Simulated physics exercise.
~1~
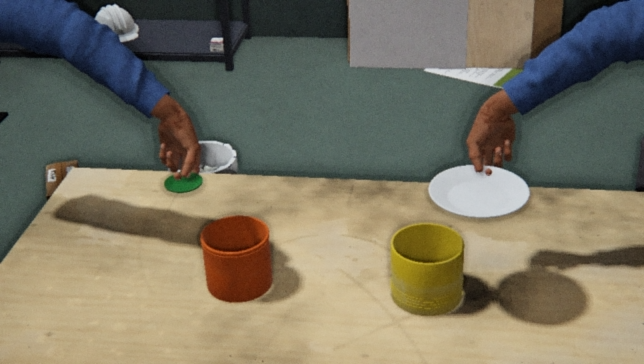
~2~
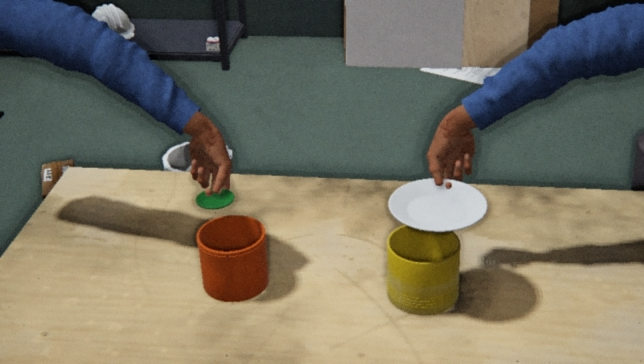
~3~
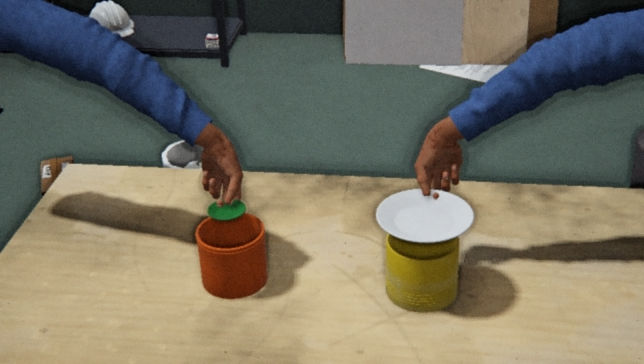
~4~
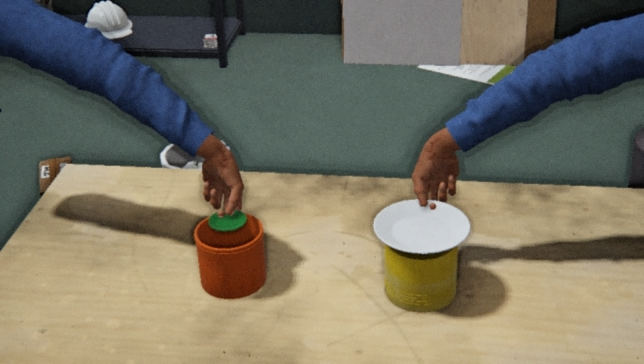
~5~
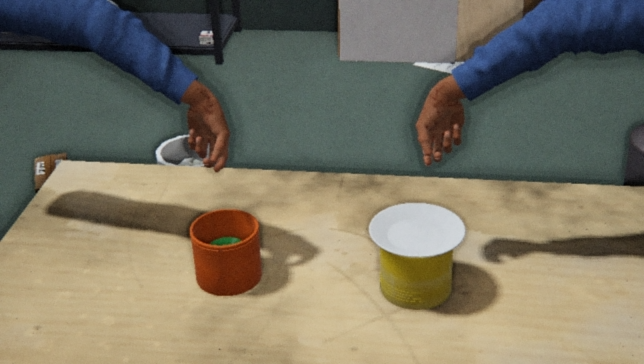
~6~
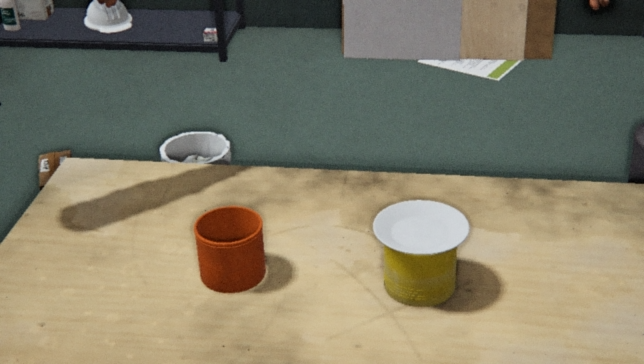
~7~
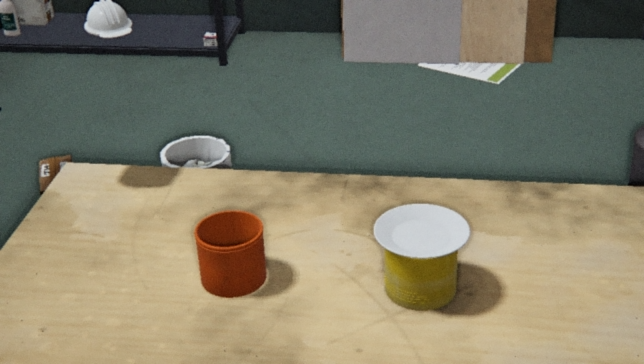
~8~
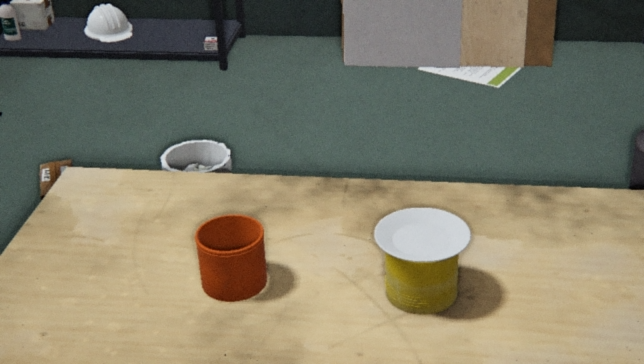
At first, two hands in blue sleeves hold a small green plate and a larger white saucer above a wooden table, behind a red-orange jar on the left and a yellow cup on the right. The hands bring the plate and saucer inward and over the two openings. They lower them, the green plate into the mouth of the jar and the white saucer onto the cup. Then both hands let go and draw back, and the green plate drops inside the jar. The arms leave, with the plate out of sight and the saucer resting on the rim, covering the cup.
